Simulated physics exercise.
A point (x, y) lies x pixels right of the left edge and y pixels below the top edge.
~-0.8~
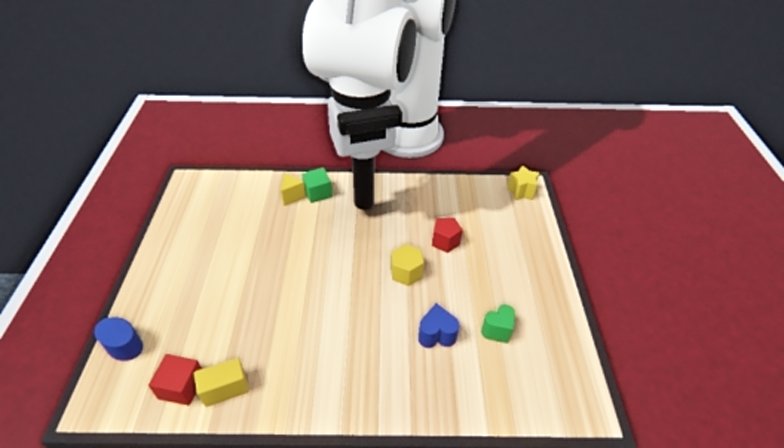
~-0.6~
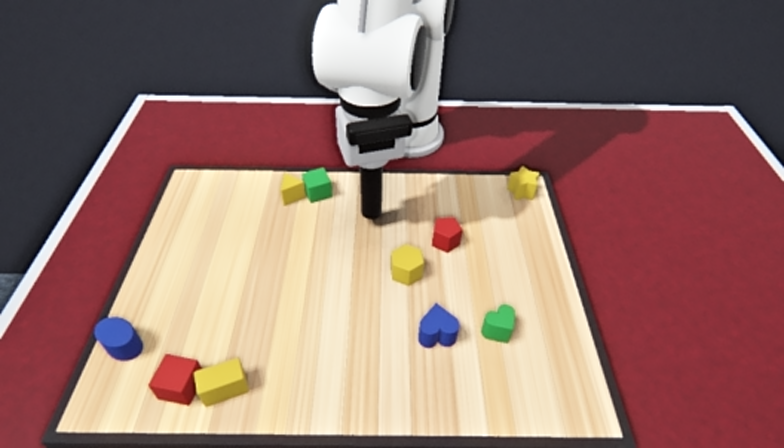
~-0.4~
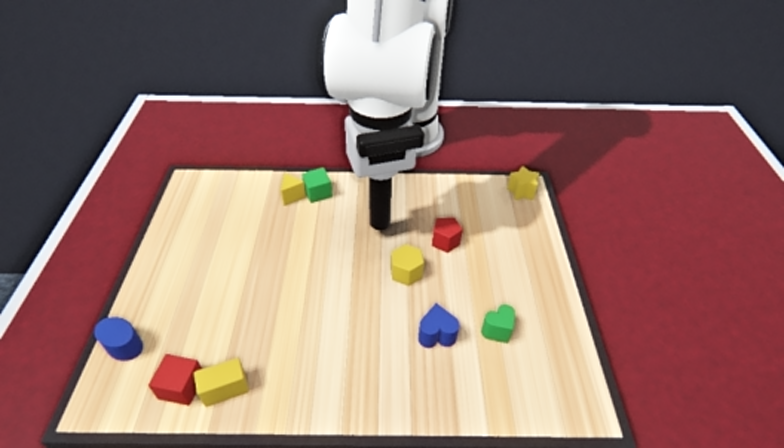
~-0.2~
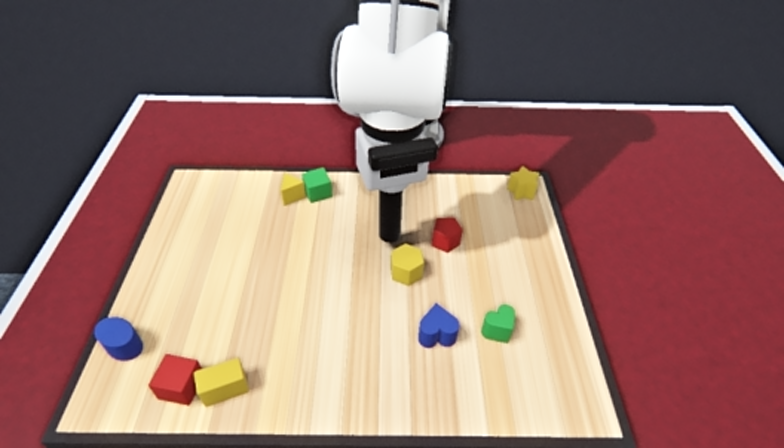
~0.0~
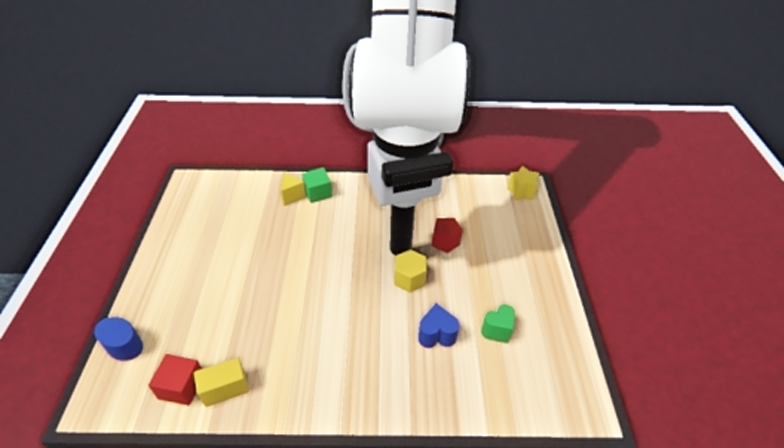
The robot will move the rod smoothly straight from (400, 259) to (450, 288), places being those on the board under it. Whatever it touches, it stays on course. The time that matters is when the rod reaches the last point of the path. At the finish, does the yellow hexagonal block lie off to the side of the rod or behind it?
I expect so.
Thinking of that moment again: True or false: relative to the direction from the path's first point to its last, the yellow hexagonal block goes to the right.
True.
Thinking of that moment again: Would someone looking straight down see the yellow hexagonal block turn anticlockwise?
Short answer: No.
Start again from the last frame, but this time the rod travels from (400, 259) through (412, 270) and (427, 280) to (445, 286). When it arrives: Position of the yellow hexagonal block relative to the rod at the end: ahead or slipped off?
No longer ahead of the rod.
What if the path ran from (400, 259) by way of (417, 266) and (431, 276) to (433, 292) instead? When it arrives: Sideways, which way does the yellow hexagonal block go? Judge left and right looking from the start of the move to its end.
It goes right.
On the path given first. Halfway along, rod at (427, 264); yellow hexagonal block at (423, 279), turned 50° clockwise.
At the end, rod at (451, 279); yellow hexagonal block at (426, 284), turned 70° clockwise; red pentagon not moved.
